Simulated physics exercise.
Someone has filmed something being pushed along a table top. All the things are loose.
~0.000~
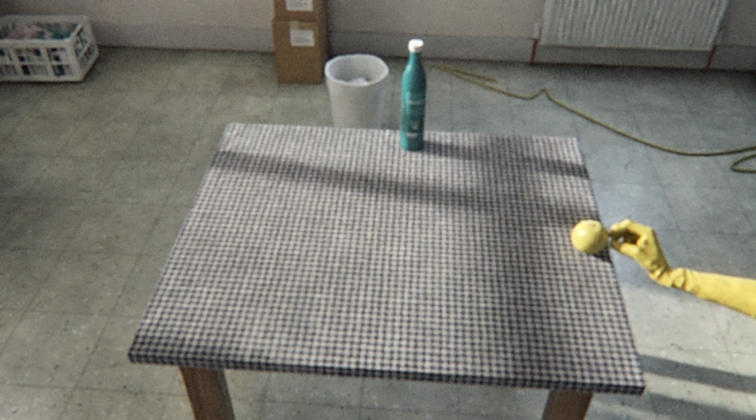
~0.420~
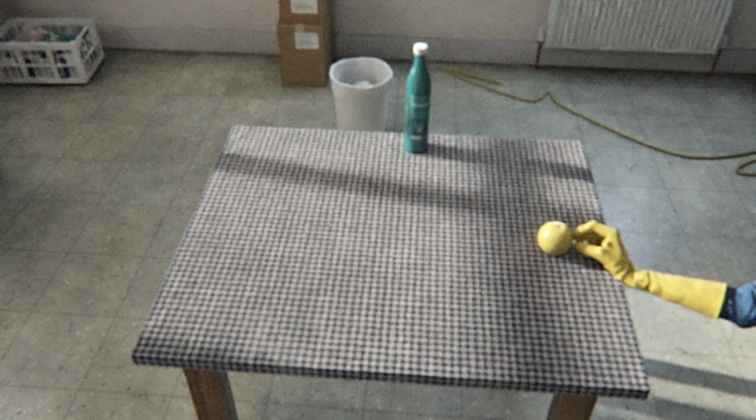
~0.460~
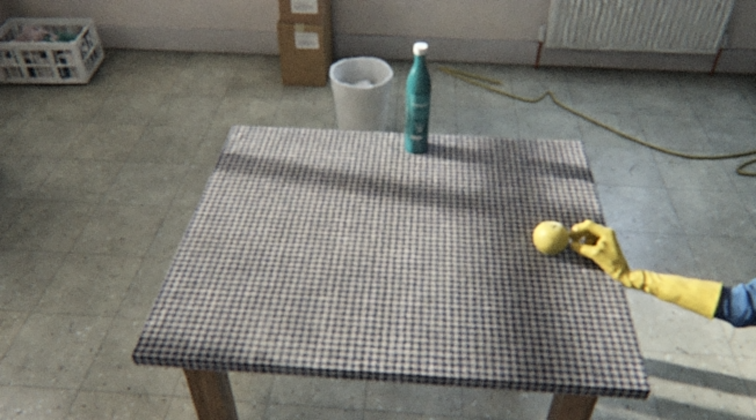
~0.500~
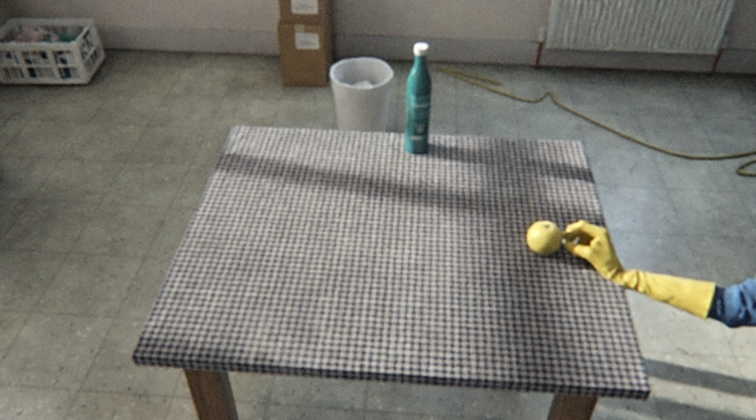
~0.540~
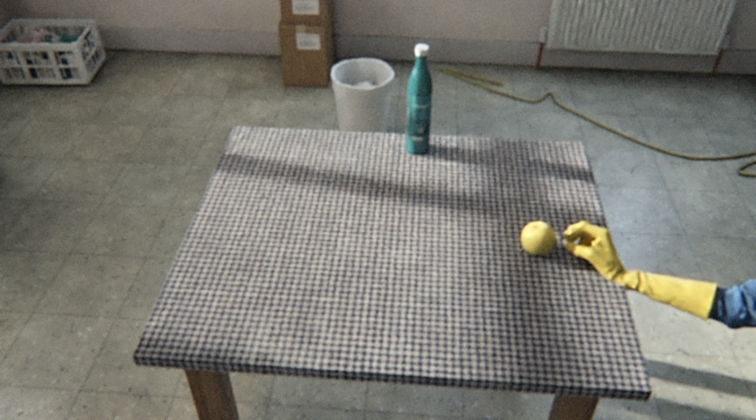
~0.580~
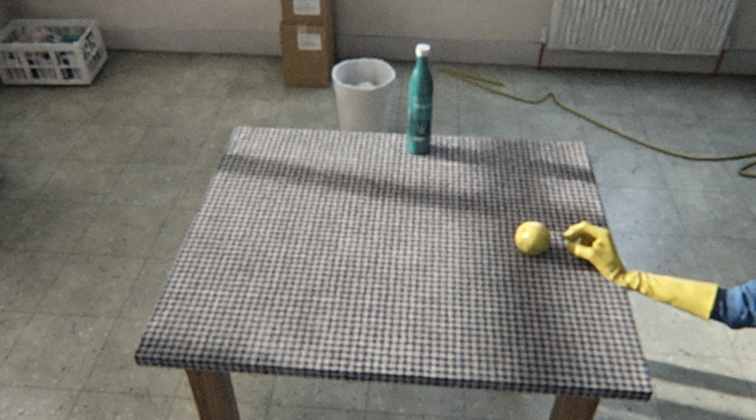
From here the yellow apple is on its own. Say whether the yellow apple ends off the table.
The yellow apple remains on top.
By 0.68 s, yellow apple moved about its own width near (517, 238).
By 0.88 s, yellow apple moved well along near (490, 236).
By 1.08 s, yellow apple moved well along near (469, 235).
By 1.48 s, yellow apple moved well along near (448, 234).
When it is over (2.4 s), moved from the start, yellow apple. End places, in pixels of the last picture, yellow apple near (446, 234).
